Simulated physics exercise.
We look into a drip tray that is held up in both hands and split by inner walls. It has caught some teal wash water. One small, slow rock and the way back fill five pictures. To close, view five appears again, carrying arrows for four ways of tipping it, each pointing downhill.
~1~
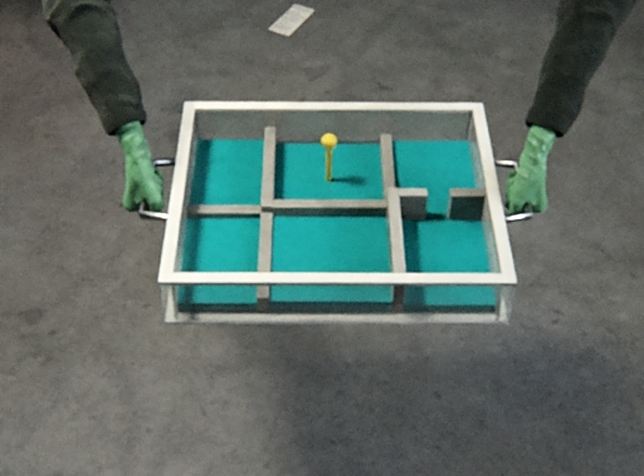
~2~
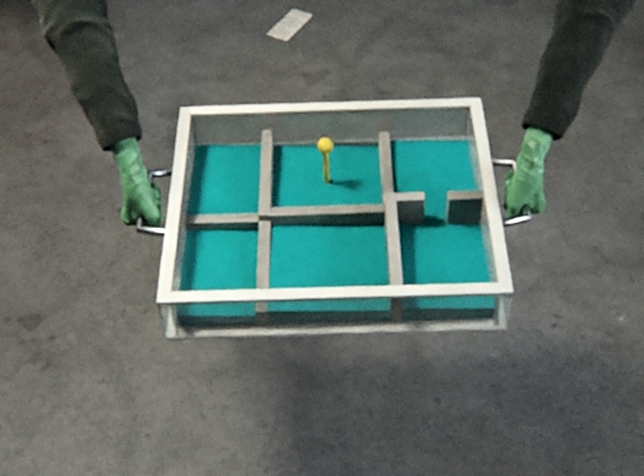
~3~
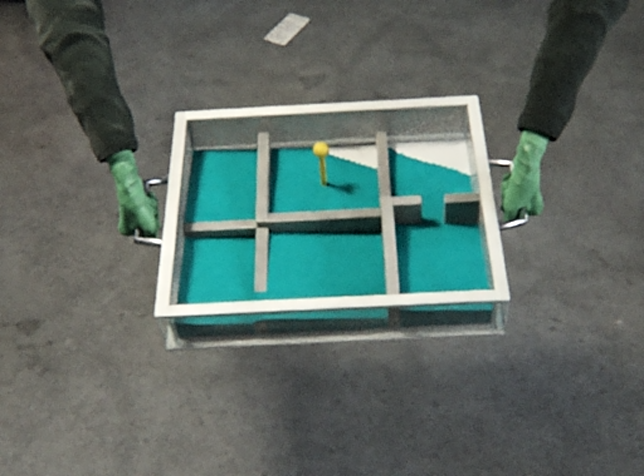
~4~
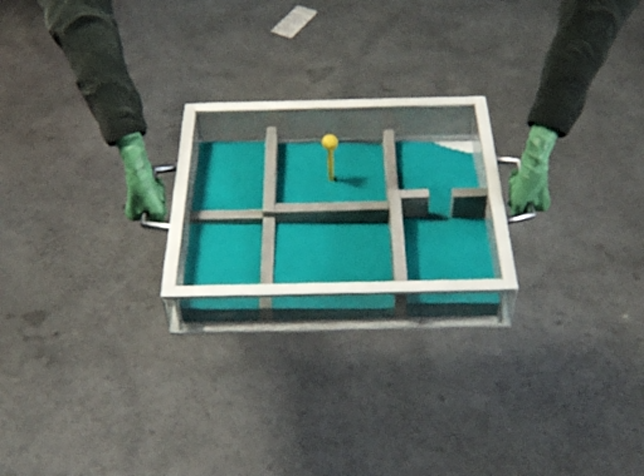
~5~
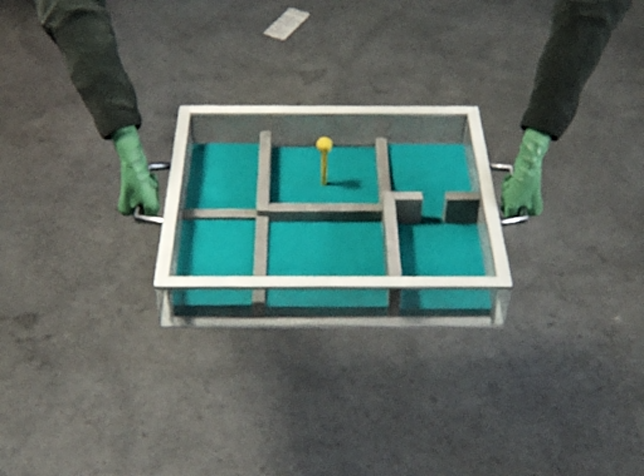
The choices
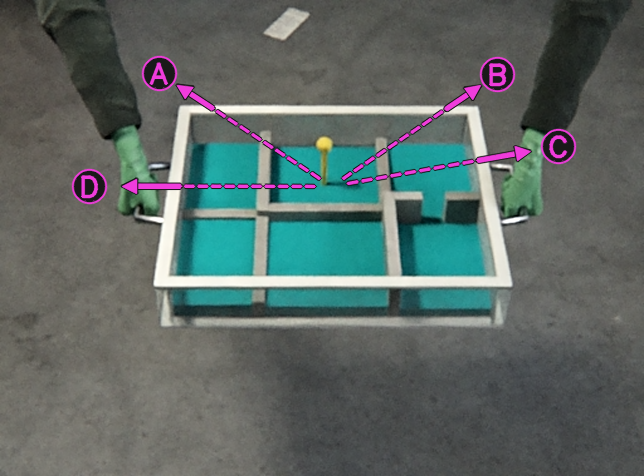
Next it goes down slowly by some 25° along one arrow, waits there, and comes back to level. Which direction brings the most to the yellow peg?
Use direction D.
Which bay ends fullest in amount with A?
The back left bay.
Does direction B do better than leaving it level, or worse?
Direction B is worse.
In magenta, A ends at (181, 87); B ends at (476, 88); C ends at (525, 152); D ends at (127, 186).
Choosing A, about 8 % of the liquid ends in the peg's bay; about 51 % goes over the rim.
Choosing B, about 6 % of the liquid ends in the peg's bay; about 42 % goes over the rim.
Choosing C, about 8 % of the liquid ends in the peg's bay; about 4 % goes over the rim.
Choosing D, about 15 % of the liquid ends in the peg's bay; nothing spills.
